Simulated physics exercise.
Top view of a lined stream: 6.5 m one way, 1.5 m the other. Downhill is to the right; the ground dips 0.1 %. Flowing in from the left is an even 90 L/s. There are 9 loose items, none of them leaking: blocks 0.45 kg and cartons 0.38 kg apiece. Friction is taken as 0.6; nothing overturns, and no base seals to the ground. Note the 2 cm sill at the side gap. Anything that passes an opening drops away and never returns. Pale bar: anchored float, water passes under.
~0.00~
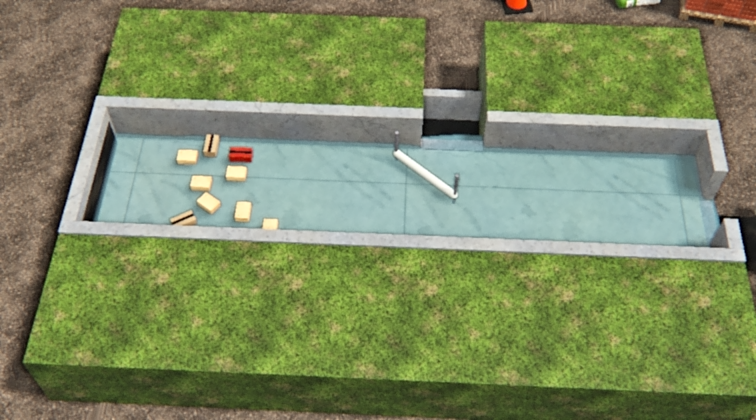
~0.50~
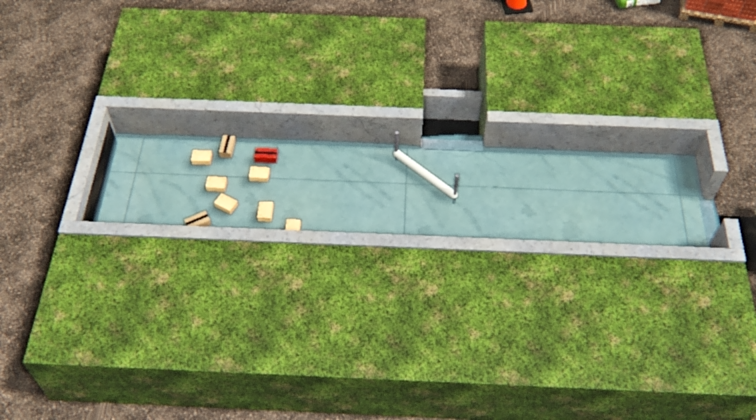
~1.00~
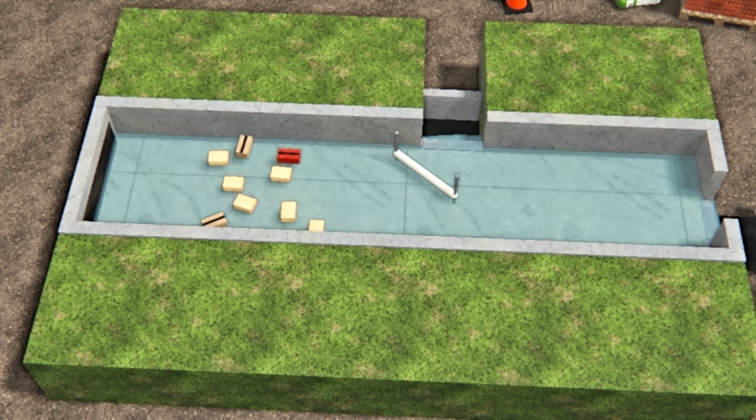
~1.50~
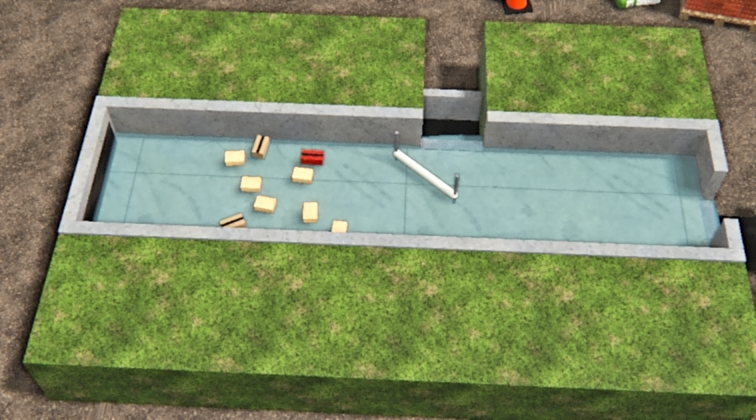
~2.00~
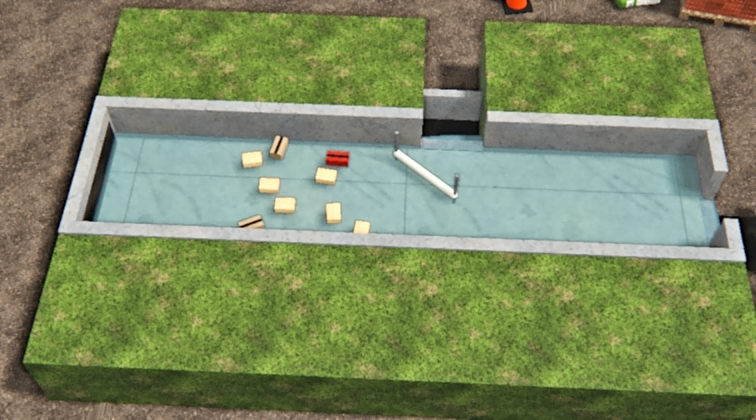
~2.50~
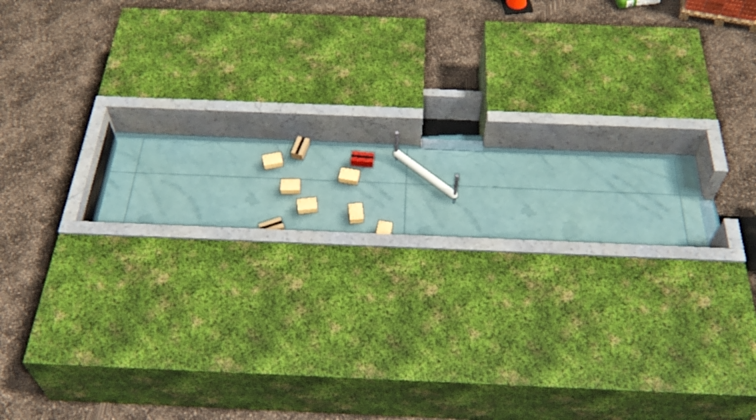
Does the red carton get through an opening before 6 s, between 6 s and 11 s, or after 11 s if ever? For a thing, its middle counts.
The leaving happens late, if it happens.
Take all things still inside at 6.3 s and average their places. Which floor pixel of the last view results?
It works out to somewhere near (448, 204) on the floor.
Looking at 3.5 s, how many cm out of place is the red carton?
By then it has shifted roughly 150 cm.
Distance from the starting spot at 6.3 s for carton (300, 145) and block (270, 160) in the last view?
In order: 200 cm and 250 cm.
After 3.5 s the red carton is near (399, 162), 1.7 m from its start, afloat; 0 of 9 are out; 9 afloat.
After 6.3 s the red carton is near (418, 175), 2.0 m from its start, afloat; 0 of 9 are out; 9 afloat.
After 10.0 s the red carton is near (429, 182), 2.1 m from its start, afloat; 0 of 9 are out; 9 afloat.
After 14.0 s the red carton is near (434, 186), 2.2 m from its start, afloat; 2 of 9 are out; 7 afloat.
